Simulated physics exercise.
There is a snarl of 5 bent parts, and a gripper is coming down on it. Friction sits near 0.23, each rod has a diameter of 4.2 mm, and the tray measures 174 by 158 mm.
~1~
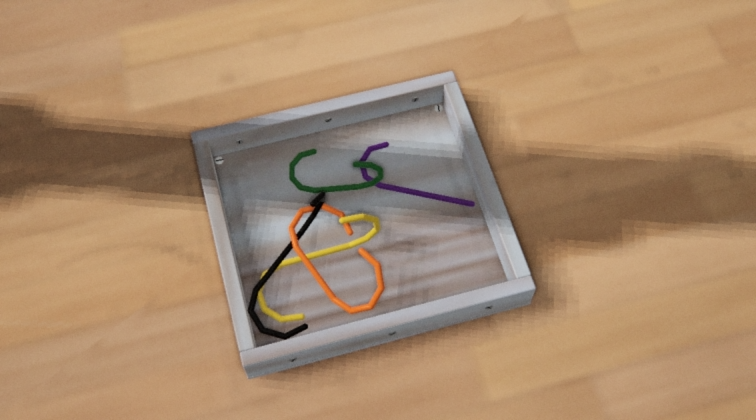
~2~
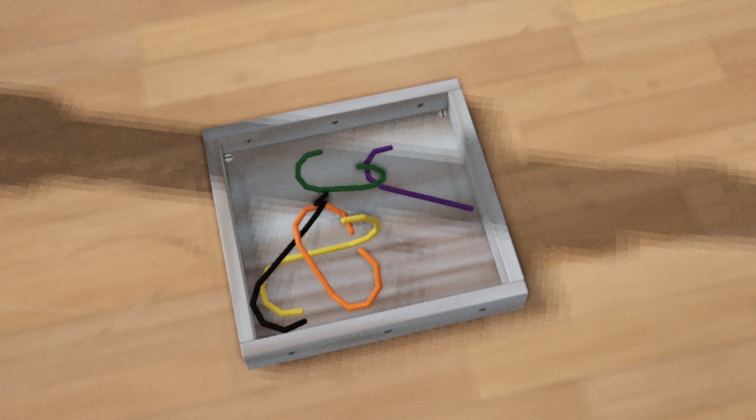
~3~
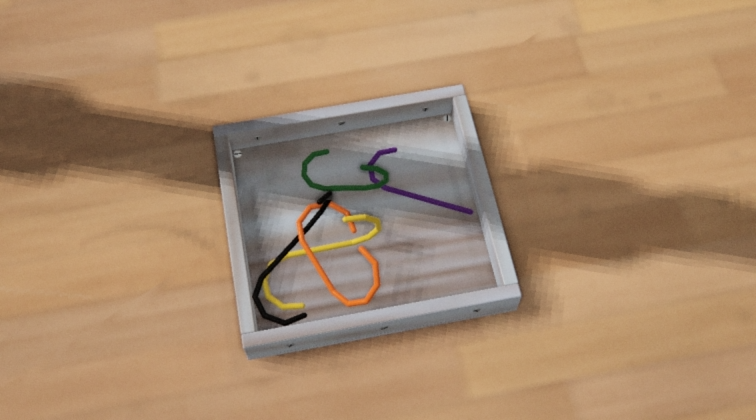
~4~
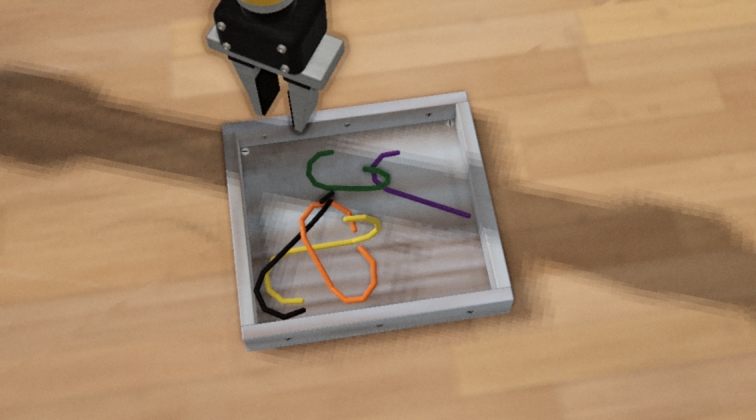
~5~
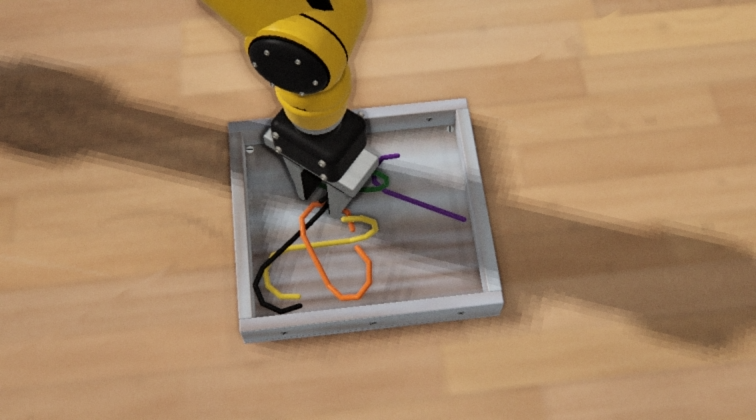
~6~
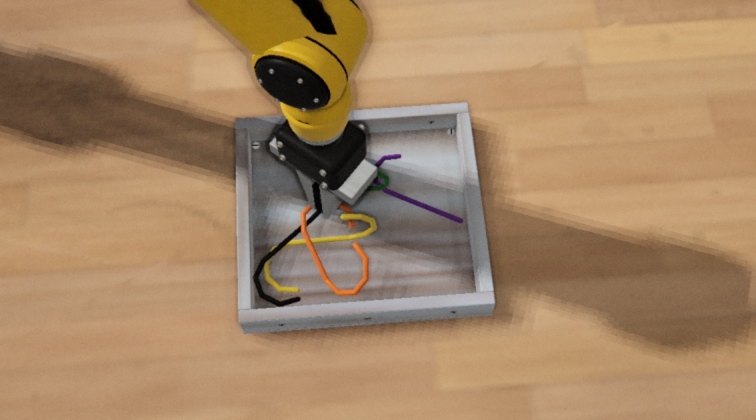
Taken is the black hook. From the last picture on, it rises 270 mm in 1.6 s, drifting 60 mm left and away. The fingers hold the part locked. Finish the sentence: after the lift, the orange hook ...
... is hanging from the lifted part.
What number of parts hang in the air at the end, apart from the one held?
Altogether I count 1.
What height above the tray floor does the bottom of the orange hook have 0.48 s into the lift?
About 0 mm.
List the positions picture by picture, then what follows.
In the first frame, fingers out of view, 203 mm above the grip; orange hook from (362, 251) to (350, 233), passing over and under black hook; black hook from (305, 327) to (313, 204), passing over yellow hook, over and under orange hook.
In the second frame, fingers out of view, 203 mm above the grip; orange hook from (361, 251) to (352, 232), passing over and under black hook; purple hook from (390, 148) to (471, 209), passing under green hook.
In the third frame, fingers out of view, 189 mm above the grip; black hook from (304, 315) to (320, 202), passing over yellow hook, over and under orange hook; green hook from (363, 167) to (327, 152), passing over purple hook.
In the fourth frame, fingers (285, 99) 101 mm above the grip; yellow hook from (346, 219) to (302, 301), passing under black hook.
In the fifth frame, fingers (326, 190) 13 mm above the grip.
In the sixth frame, fingers (327, 195) closed on the black hook.
Then, 0.48 s into the lift, lowest point more than 20 mm over the tray floor, black hook 58 mm.
Then, 0.88 s into the lift, lowest point more than 20 mm over the tray floor, black hook 158 mm, orange hook 77 mm.
Then, 1.60 s into the lift, lowest point more than 20 mm over the tray floor, black hook 272 mm, orange hook 191 mm.
End, hanging black hook 272 mm, orange hook 190 mm; the other 3 are down.
